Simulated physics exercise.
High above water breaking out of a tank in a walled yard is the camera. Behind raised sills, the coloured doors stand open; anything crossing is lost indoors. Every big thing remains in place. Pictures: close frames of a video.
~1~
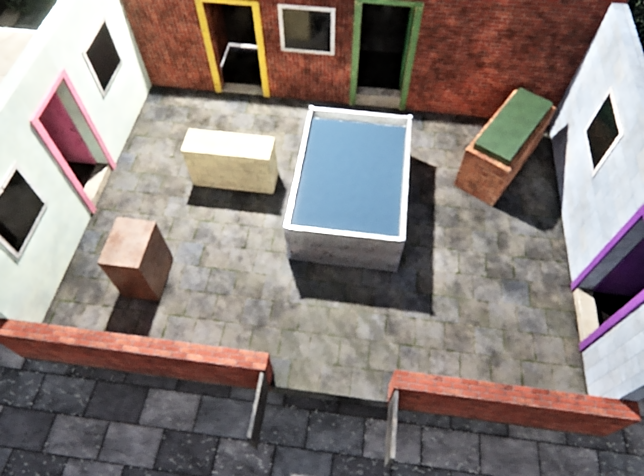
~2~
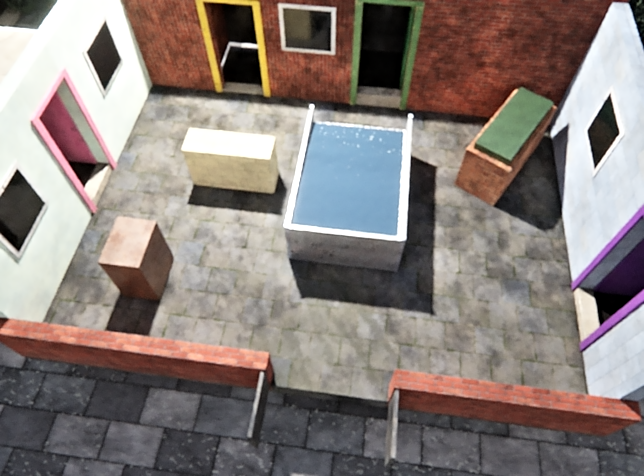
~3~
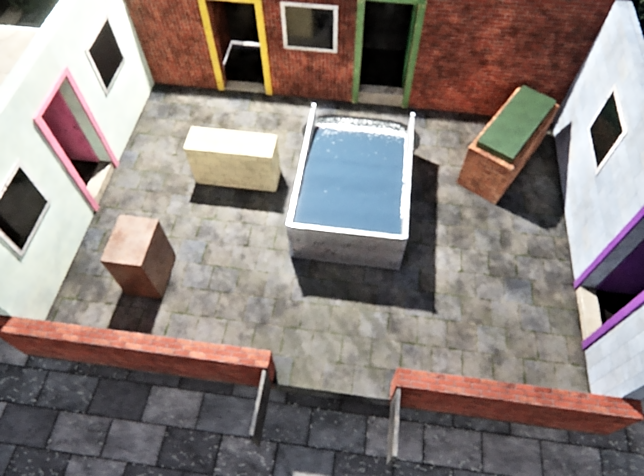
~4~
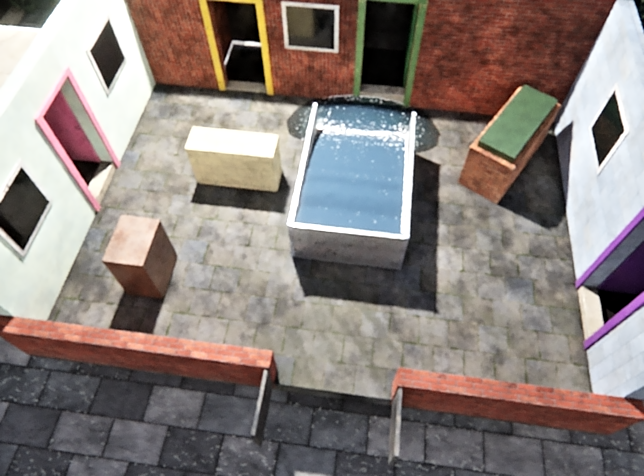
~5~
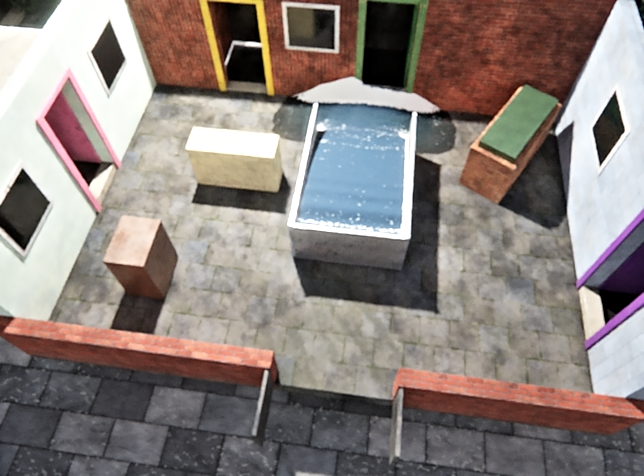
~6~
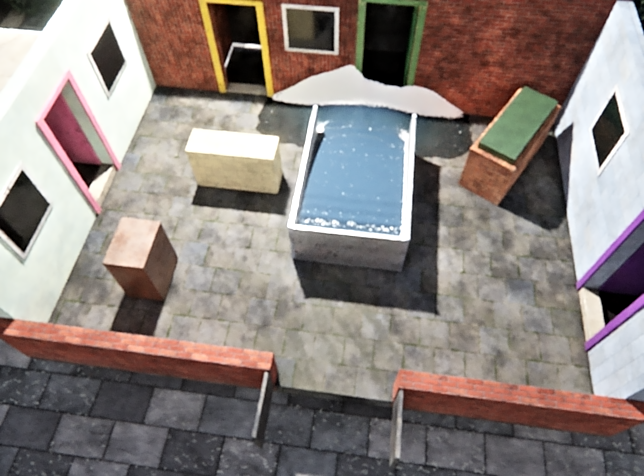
A water tank in a walled yard sat still, then its far side opened and water poured out, spreading over the paving and splashing against the brick wall by the yellow and green doorways.
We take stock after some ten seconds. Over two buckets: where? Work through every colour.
Outcome: The pink door is going to stay inside the allowance; the purple door is going to stay inside the allowance; the yellow door is going to overshoot the allowance; the green door is going to overshoot the allowance.
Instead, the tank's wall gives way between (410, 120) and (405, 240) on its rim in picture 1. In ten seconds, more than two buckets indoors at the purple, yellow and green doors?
The purple door exceeds the limit, the yellow door remains below, the green door remains below.
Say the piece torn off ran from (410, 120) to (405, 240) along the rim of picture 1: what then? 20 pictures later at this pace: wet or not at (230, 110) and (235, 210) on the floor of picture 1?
Note: Point one inundated; point two unreached.
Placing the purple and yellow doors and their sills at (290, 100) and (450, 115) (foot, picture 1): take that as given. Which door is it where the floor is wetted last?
That would be the pink-painted one.
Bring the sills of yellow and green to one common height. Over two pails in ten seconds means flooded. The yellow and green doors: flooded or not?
Here's how I see it: The yellow door does not reach it, the green door gets past it.
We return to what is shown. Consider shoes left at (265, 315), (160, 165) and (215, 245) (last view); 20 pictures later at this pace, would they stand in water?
Result, in that order: Not wetted / wetted / not wetted.
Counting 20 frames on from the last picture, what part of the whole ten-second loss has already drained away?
Approximately 65 %.
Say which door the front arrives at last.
The one in purple.
A moment on, water covers 15 % of the floor; the pink door not reached, the purple door not reached, the yellow door wet at the sill, nothing in, the green door far over two buckets in.
Next, water covers 30 % of the floor; the pink door not reached, the purple door not reached, the yellow door under two buckets in, the green door far over two buckets in.
Then, water covers 55 % of the floor; the pink door wet at the sill, nothing in, the purple door wet at the sill, nothing in, the yellow door over two buckets in, the green door far over two buckets in.
Later, water covers 90 % of the floor; the pink door wet at the sill, nothing in, the purple door wet at the sill, nothing in, the yellow door over two buckets in, the green door far over two buckets in.
In the end, water covers 100 % of the floor; the pink door wet at the sill, nothing in, the purple door wet at the sill, nothing in, the yellow door over two buckets in, the green door far over two buckets in.
